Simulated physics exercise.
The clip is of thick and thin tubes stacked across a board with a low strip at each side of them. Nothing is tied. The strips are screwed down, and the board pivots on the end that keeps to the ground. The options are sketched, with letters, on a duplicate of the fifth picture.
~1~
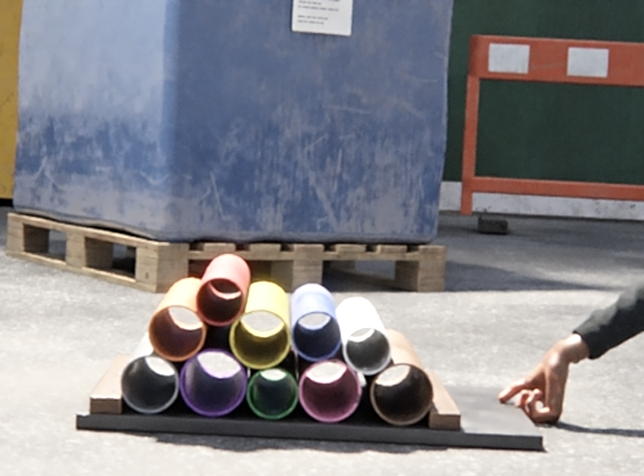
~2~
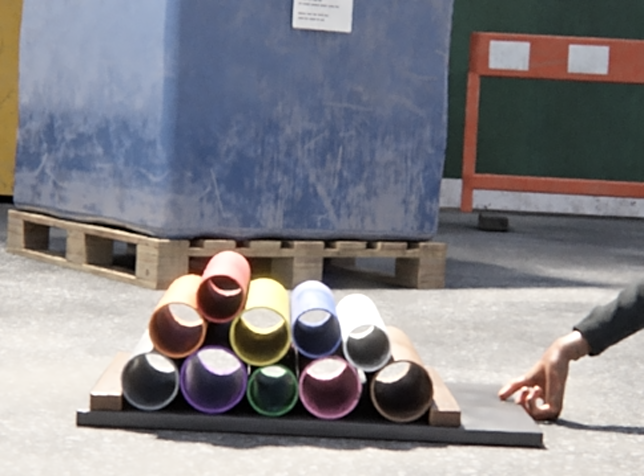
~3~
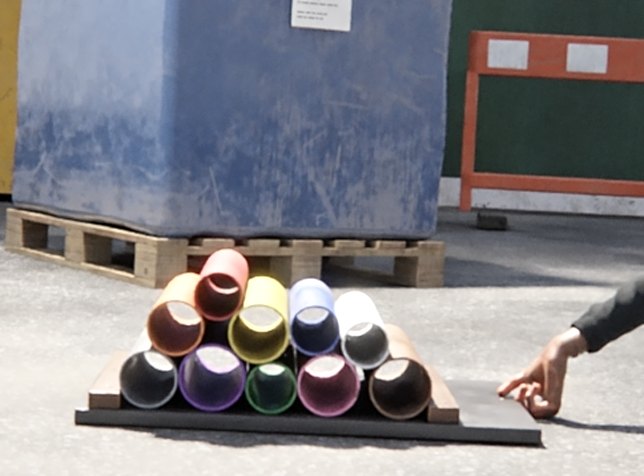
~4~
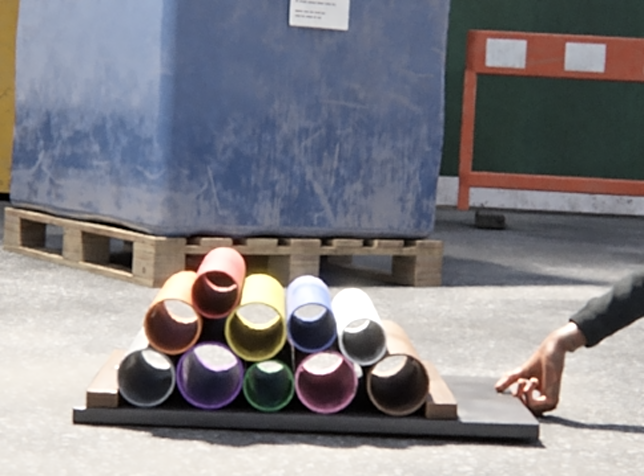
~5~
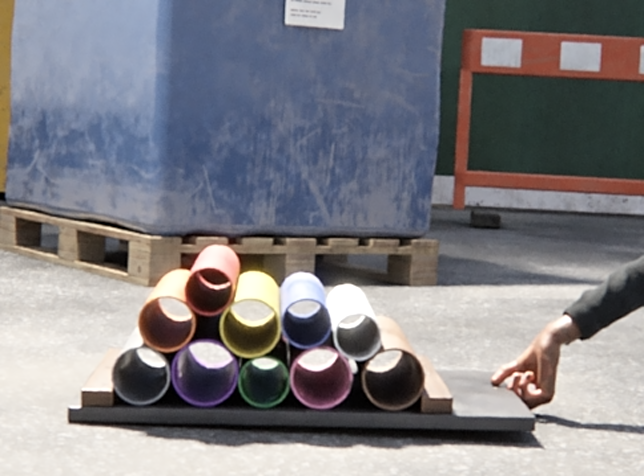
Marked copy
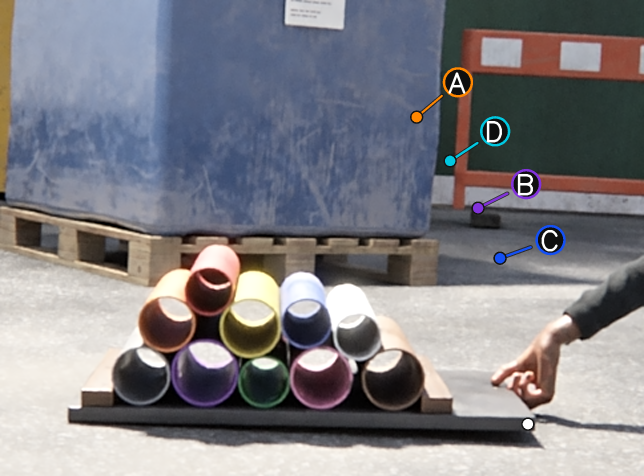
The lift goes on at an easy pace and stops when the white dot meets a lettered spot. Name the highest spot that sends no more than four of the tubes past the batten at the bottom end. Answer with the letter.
Stop at B.
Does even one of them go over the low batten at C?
Yes, at C.
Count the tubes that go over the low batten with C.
It comes to two.
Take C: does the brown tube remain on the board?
Yes, with C.
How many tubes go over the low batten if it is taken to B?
The count is two.
On the copy, A at (417, 117); B at (478, 208); C at (500, 258); D at (450, 161); the white dot at (528, 424).
On B. First, board at 17°.
Then, board at 30°.
Finally, board at 30°, two over the low batten (orange, red).
By contrast, A ten over the low batten; C two over the low batten (orange, red); D five over the low batten.
